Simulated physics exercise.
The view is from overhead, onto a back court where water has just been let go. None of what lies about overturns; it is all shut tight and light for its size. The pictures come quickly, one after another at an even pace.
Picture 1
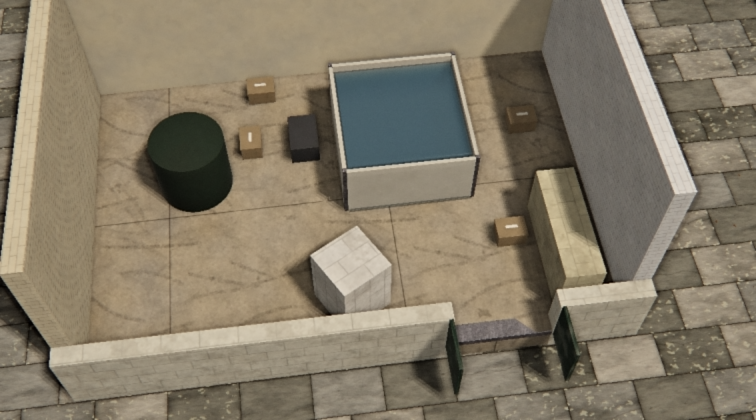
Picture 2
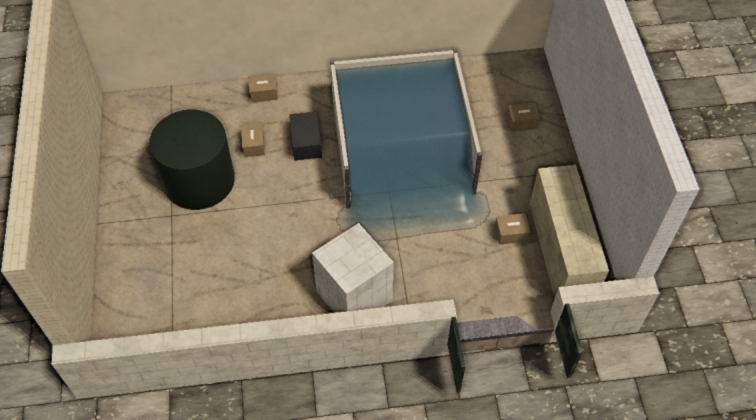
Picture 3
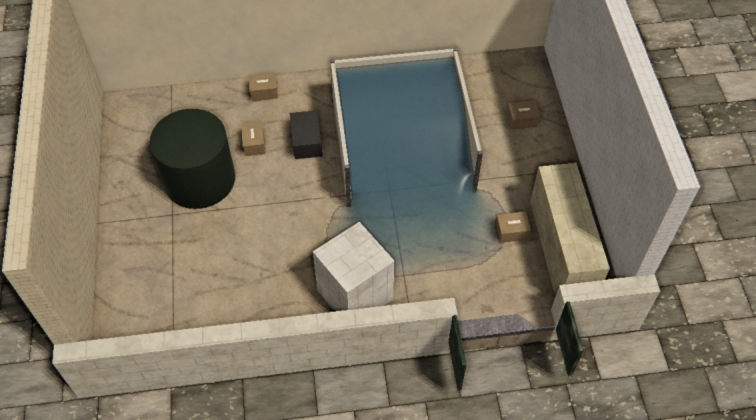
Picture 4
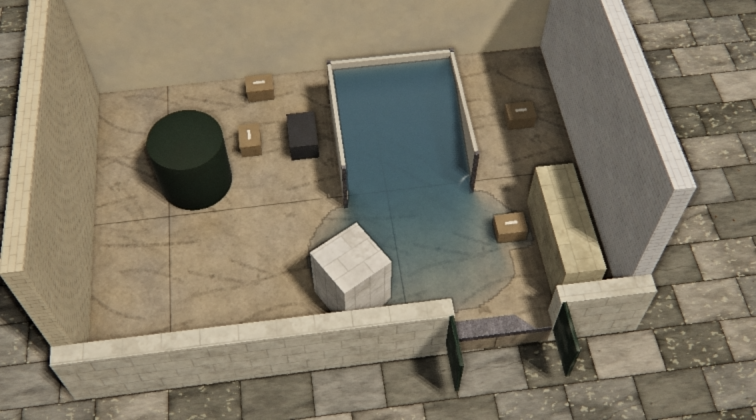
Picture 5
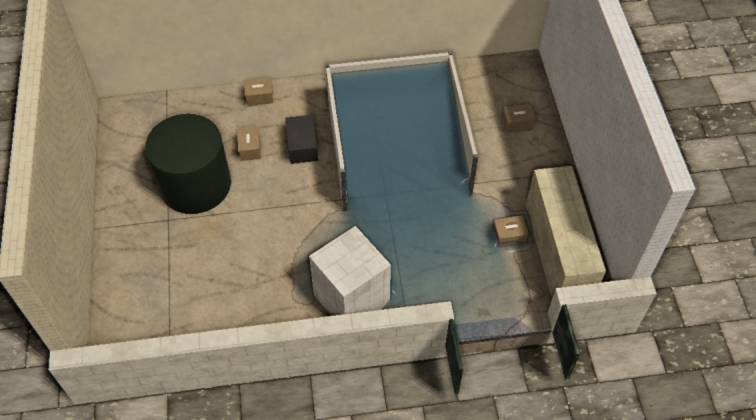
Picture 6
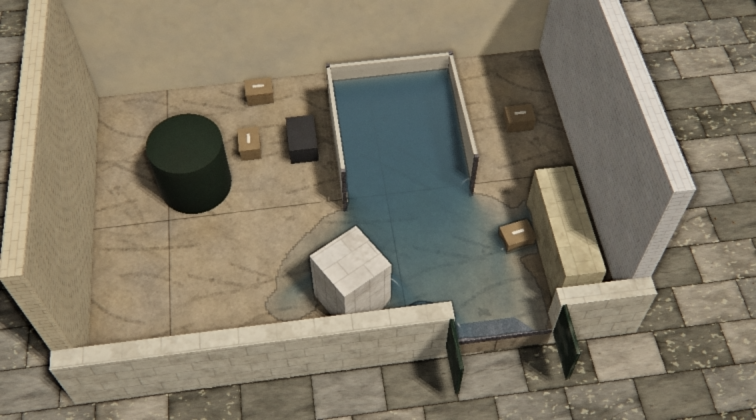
Blue water pours from the open front of a pale-walled tank at the back centre of a walled, tan-floored court, seen from high overhead. A dark green cylinder stands left, five small brown boxes and a dark block sit around, with a white block and open gateway in front. The sheet spreads forward around the white block to the gateway, nudging the right-hand front box slightly, while the view barely shifts.
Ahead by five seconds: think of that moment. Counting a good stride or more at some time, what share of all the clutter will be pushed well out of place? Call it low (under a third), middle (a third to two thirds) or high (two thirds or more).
Low.
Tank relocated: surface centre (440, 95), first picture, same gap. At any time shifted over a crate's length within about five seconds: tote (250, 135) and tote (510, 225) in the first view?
Lab note, in listed order: Full stretch not covered; full stretch covered.
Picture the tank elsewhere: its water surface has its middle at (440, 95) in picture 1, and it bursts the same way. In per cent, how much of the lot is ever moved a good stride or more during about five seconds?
Around 20 in a hundred.
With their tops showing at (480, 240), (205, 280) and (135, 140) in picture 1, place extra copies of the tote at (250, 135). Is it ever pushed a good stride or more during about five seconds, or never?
Listed in order: Displaced, displaced, then hardly budges.
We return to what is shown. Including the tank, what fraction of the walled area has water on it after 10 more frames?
50 per cent, roughly.
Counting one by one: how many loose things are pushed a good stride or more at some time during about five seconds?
It adds up to 1.
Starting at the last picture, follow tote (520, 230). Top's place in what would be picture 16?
It should be near (538, 288).
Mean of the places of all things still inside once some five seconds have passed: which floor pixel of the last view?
The mean position lies close to (333, 129).
A moment on, 0 of 5 are well off their spots; 0 afloat.
Next, 1 of 5 are well off their spots; 1 afloat.
Later, 1 of 5 are well off their spots; 0 afloat.
In the end, 1 of 5 are well off their spots, and 1 have been at some point; 0 afloat.
